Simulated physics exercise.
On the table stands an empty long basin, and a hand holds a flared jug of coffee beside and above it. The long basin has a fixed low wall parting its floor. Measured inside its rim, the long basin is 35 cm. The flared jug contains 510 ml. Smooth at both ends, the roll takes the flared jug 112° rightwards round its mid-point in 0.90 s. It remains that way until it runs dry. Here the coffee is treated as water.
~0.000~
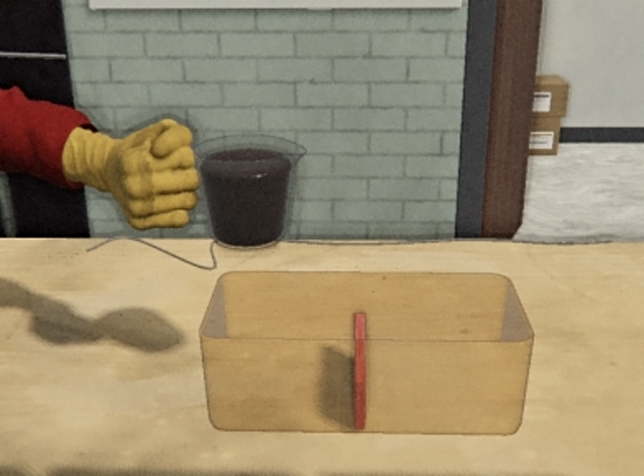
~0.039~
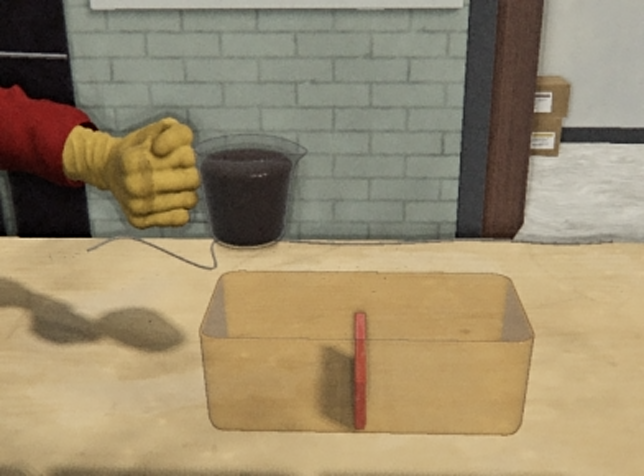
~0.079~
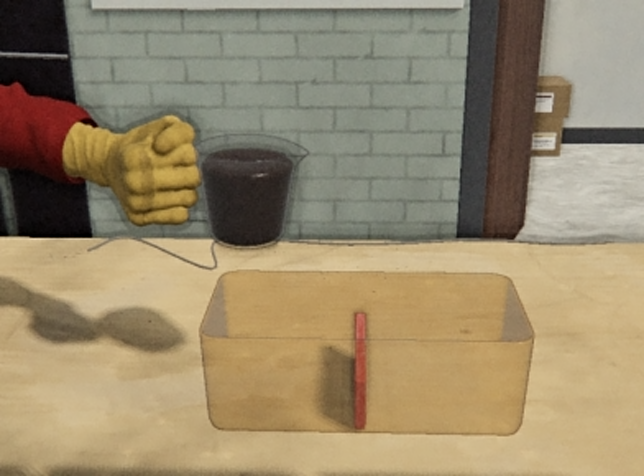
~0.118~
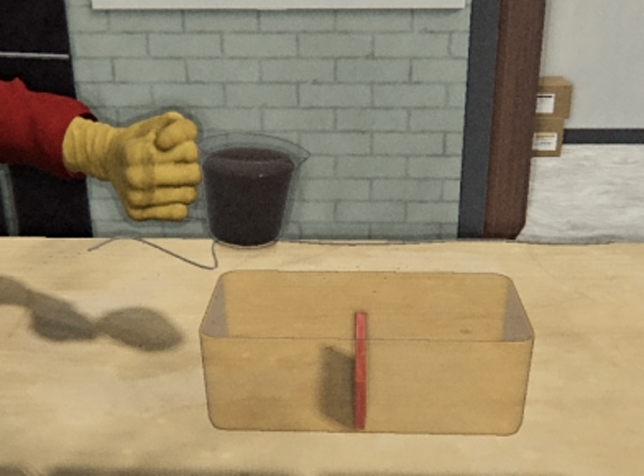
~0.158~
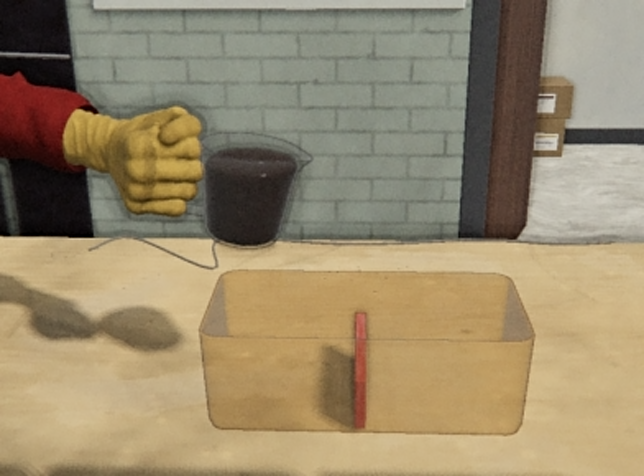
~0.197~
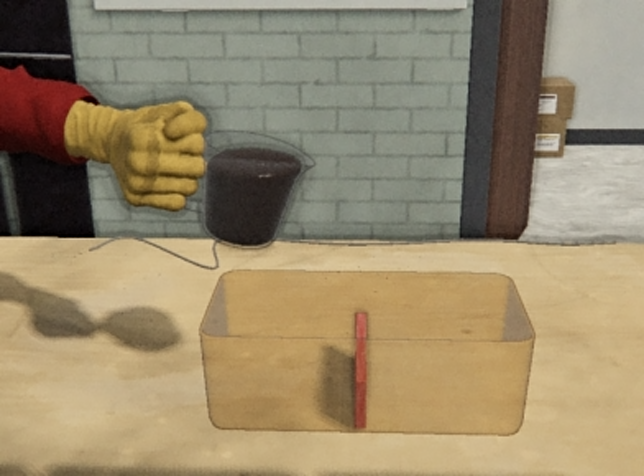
On a wooden table sat an empty clear basin with a red divider, while beside and above it a yellow-gloved hand slowly tilted a jug of dark liquid slightly to the right.
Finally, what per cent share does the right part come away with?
Roughly 42 per cent.
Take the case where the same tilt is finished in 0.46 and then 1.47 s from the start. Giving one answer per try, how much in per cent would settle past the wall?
In order, 25 and 55 per cent.
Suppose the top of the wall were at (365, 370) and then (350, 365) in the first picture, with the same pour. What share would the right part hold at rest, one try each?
First try about 45 %, second try about 70 %.
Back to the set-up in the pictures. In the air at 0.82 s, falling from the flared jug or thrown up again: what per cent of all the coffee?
Airborne fraction: Approx. 12 %.
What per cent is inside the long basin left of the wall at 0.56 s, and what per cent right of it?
Lab note: Left near 1 %, right near 10.
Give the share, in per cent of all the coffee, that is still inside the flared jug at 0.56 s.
64 %.
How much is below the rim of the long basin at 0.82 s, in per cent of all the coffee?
Around 80 parts in a hundred.
Then, 0.56 s in, the tilt is 77° and 65 per cent is still to pour, 1 is left of the wall and 10 right of it.
Then, 0.82 s in, the tilt is 110° and 8 per cent is still to pour, 39 is left of the wall and 41 right of it.
Then, 1.10 s in, the tilt is 112° and 0 per cent is still to pour, 58 is left of the wall and 41 right of it.
Then, 1.40 s in, the tilt is 112° and 0 per cent is still to pour, 58 is left of the wall and 42 right of it.
Finally, 58 per cent lies left of the wall, 42 right of it and 1 outside.
